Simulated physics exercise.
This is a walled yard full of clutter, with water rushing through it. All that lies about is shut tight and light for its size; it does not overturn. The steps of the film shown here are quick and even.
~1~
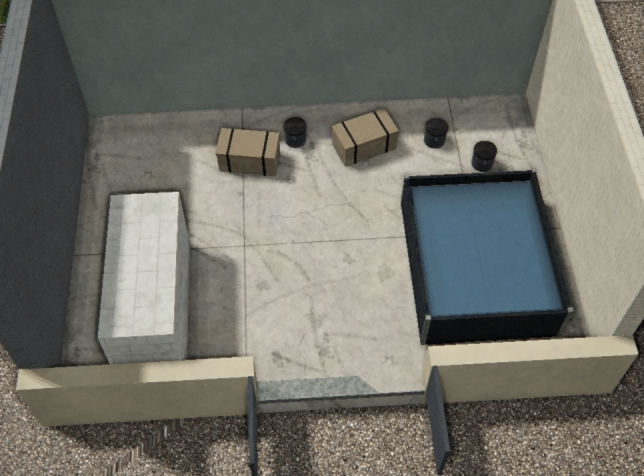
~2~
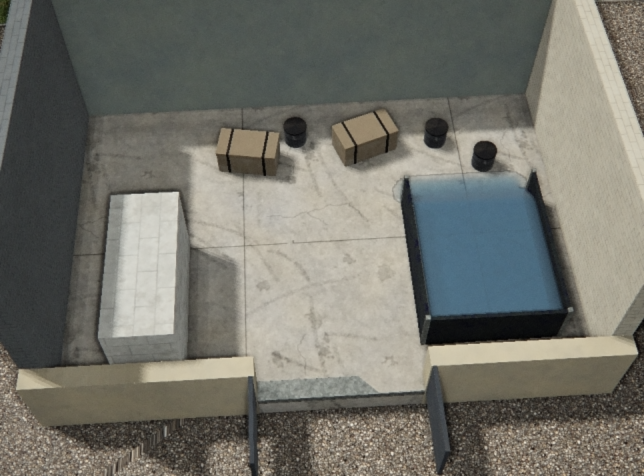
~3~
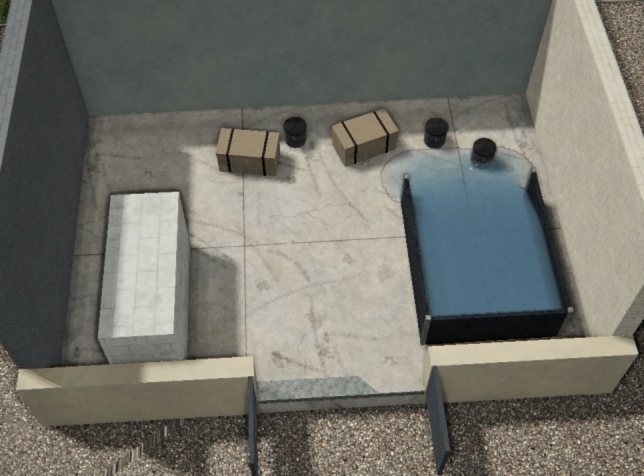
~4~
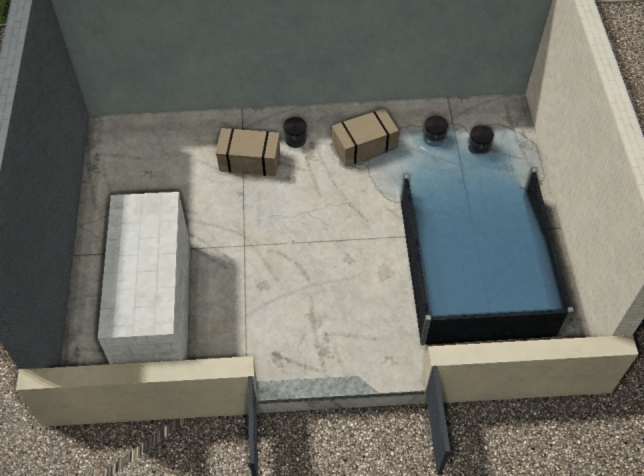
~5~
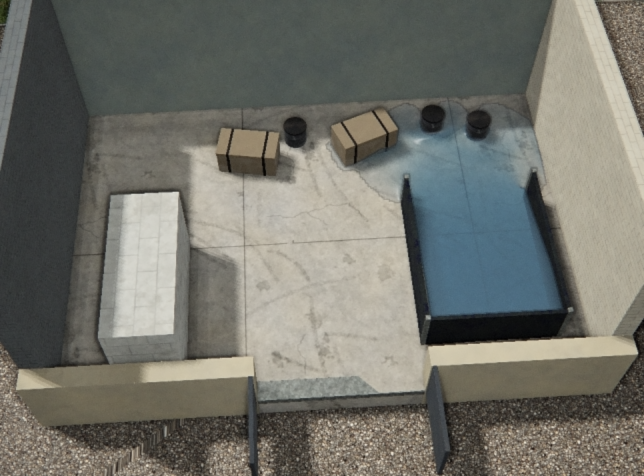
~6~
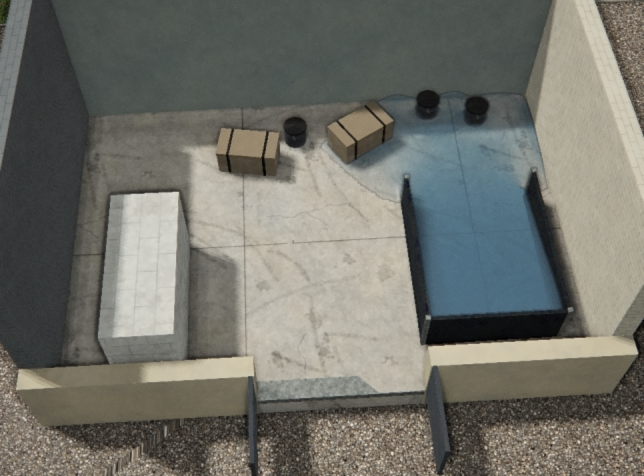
Blue water poured out of the back of a dark-walled tank on the right and spread across the walled yard's floor, pushing two dark pails toward the back wall and nudging a strapped box slightly.
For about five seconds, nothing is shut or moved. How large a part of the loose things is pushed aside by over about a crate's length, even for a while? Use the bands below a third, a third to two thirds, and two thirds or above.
It falls two thirds or above.
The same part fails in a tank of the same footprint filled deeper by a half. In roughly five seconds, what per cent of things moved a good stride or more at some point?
Around 100 in a hundred.
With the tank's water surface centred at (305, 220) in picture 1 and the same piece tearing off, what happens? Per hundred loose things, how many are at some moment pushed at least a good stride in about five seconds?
It works out at about 100 percent.
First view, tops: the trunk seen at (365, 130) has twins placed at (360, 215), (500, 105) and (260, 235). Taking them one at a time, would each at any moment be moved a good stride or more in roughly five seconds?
Okay, in order the twins go nowhere much, a long way, a long way.
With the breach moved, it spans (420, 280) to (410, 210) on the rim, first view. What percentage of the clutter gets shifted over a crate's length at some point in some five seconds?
Roughly 20 in a hundred.
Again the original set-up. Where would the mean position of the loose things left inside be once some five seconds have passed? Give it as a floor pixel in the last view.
I'd put it at roughly (204, 205).
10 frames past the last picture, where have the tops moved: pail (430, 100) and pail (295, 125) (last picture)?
The first top is close to (356, 102) and the second close to (267, 129).
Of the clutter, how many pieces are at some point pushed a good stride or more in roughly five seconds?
So the number is 5.
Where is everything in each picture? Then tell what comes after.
A pail at (486, 149), on the bottom; a pail at (437, 126), on the bottom; 0 of 5 have shifted, in the first frame.
A pail at (486, 149), on the bottom; a pail at (437, 126) rests on the ground; 0 of 5 have shifted, in the second frame.
A pail at (485, 147), on the bottom, close to its start; a pail at (437, 126), on the bottom; 0 of 5 have shifted, in the third frame.
A pail at (482, 134) rests on the ground, close to its start; a pail at (437, 124), on the bottom, close to its start; 1 of 5 have shifted, in the fourth frame.
A pail at (479, 119), on the bottom, a stride from its start; a pail at (433, 113) rests on the ground, close to its start; 2 of 5 have shifted, in the fifth frame.
A pail at (477, 105) rests on the ground, a stride from its start; a pail at (428, 98), on the bottom, a stride from its start; 3 of 5 have shifted, in the sixth frame.
A moment on, 2 of 5 are well off their spots; 2 afloat.
Next, 3 of 5 are well off their spots; 2 afloat.
Later, 5 of 5 are well off their spots; 2 afloat.
In the end, 5 of 5 are well off their spots, and 5 have been at some point; 4 afloat.
